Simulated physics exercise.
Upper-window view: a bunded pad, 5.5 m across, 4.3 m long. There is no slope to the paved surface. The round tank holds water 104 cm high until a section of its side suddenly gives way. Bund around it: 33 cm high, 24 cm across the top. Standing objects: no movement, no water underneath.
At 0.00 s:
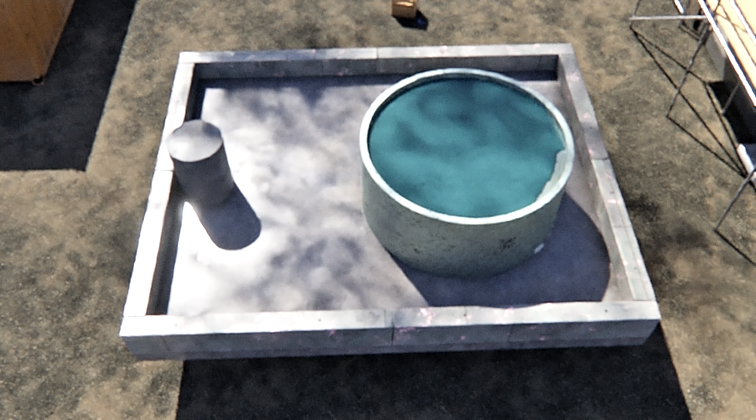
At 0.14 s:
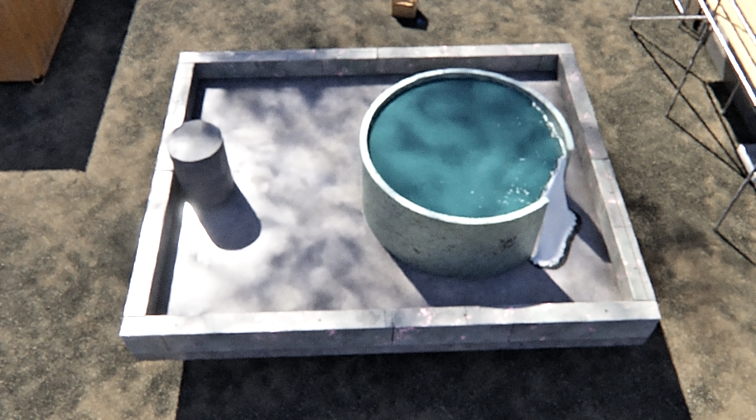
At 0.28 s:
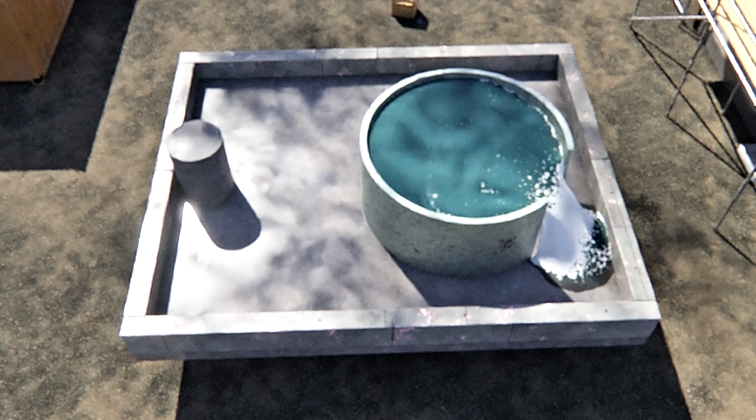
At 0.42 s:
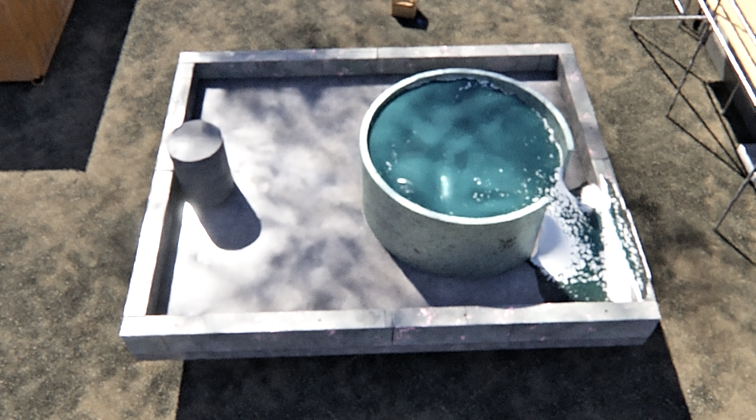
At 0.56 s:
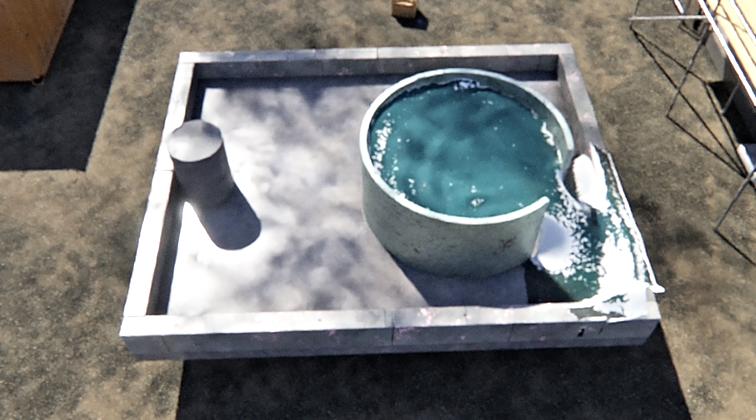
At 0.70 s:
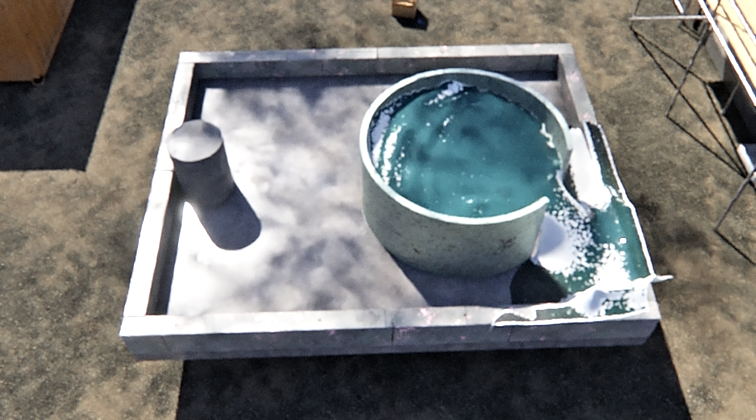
On a flat paved pad inside a low bund, a round tank of blue-green water opens at its right side, and foaming water pours out, reaches the right-hand wall and spreads along it while the level in the tank drops.
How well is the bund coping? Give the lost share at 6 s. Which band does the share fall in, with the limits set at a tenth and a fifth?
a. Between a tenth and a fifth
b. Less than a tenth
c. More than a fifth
The answer is c.
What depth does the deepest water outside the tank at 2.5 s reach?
Max around 58 cm.
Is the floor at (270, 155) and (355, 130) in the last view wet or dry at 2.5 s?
Not yet touched, then not yet touched.
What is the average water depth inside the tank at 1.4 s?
I'd put the mean depth near 73 centimetres.
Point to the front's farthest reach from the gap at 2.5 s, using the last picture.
(159, 302).
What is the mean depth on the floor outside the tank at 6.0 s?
Average: ~ 11 cm.
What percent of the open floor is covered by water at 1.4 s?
Wet share: Near 25 percent.
After 1.1 s water covers 20 % of the floor and is deepest (72 cm) near (524, 317); 5 % is over the wall.
After 1.4 s water covers 25 % of the floor and is deepest (70 cm) near (615, 314); 9 % is over the wall.
After 2.5 s water covers 50 % of the floor and is deepest (58 cm) near (615, 314); 21 % is over the wall.
After 4.0 s water covers 80 % of the floor and is deepest (48 cm) near (615, 314); 27 % is over the wall.
After 6.0 s water covers 80 % of the floor and is deepest (34 cm) near (615, 314); 29 % is over the wall.
